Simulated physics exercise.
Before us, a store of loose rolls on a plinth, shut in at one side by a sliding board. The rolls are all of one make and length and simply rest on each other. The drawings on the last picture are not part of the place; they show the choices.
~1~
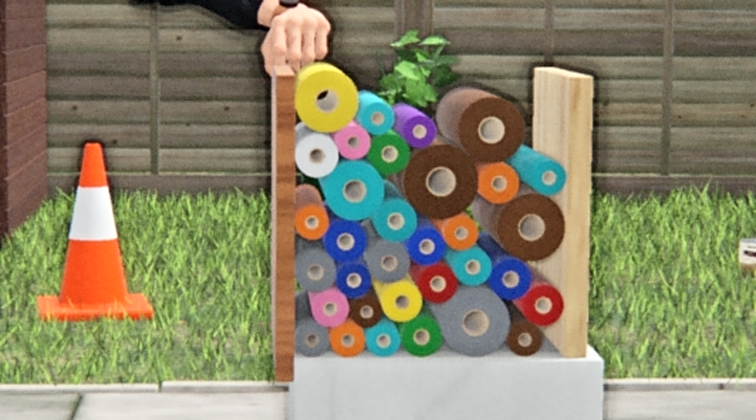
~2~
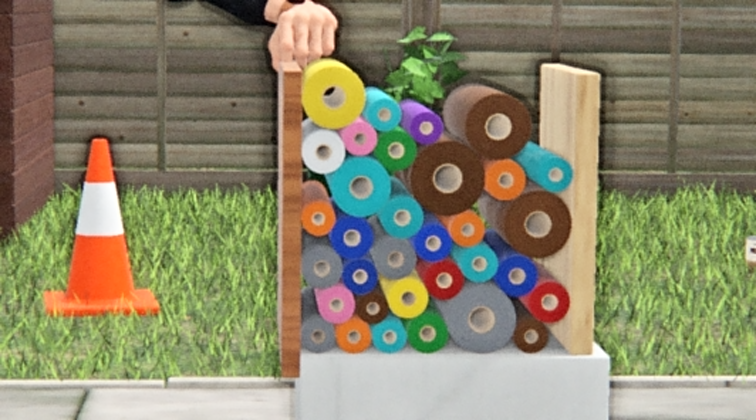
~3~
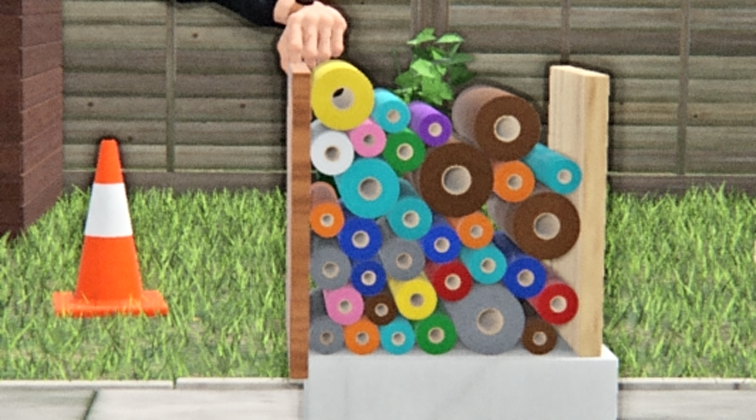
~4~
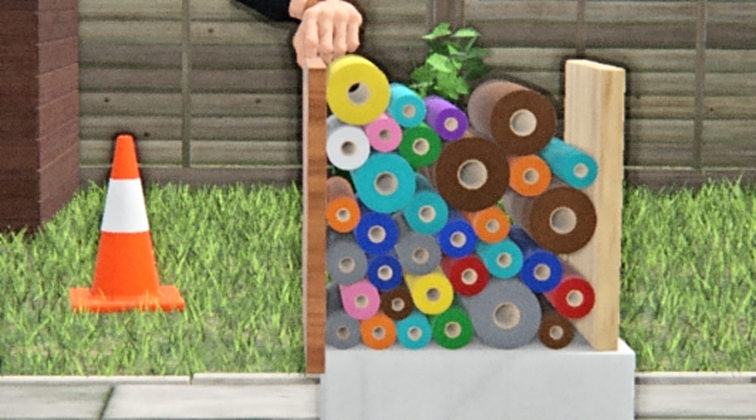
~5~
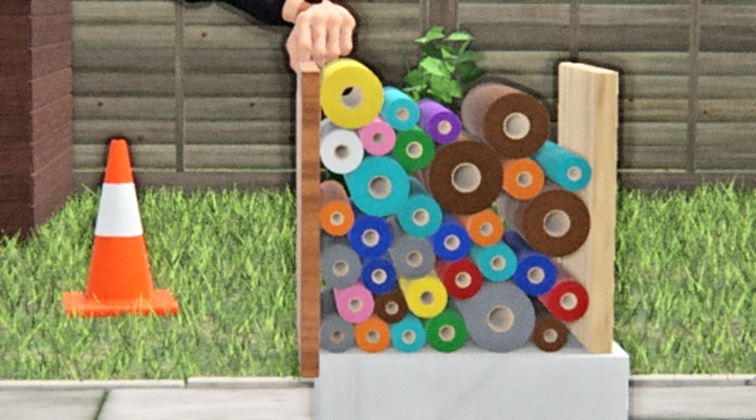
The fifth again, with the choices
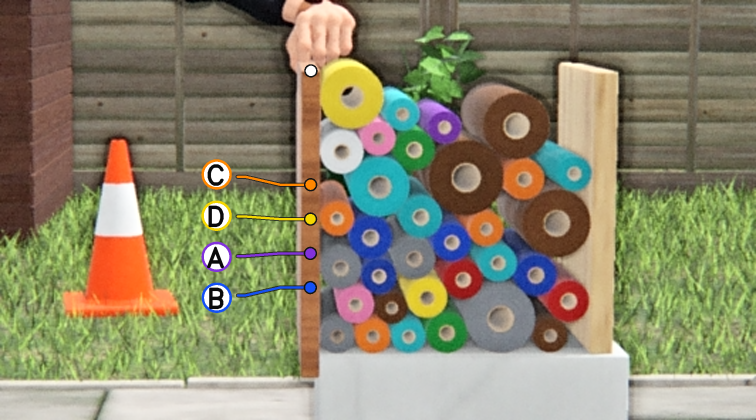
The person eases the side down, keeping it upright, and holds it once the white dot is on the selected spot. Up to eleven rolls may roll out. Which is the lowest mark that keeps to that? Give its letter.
It can be let down to B.
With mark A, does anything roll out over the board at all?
Yes, at A.
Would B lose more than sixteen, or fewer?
It loses fewer than sixteen.
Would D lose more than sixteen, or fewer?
At D, fewer than sixteen.
On the marked copy, A at (310, 253); B at (310, 288); C at (311, 185); D at (310, 219); the white dot at (311, 71).
Following B. Soon after the start, top of the board (320, 162).
Later, top of the board (320, 263).
In the end, top of the board (320, 287), about five out over the board.
As for the rest, A about five out over the board; C one out over the board; D one out over the board.
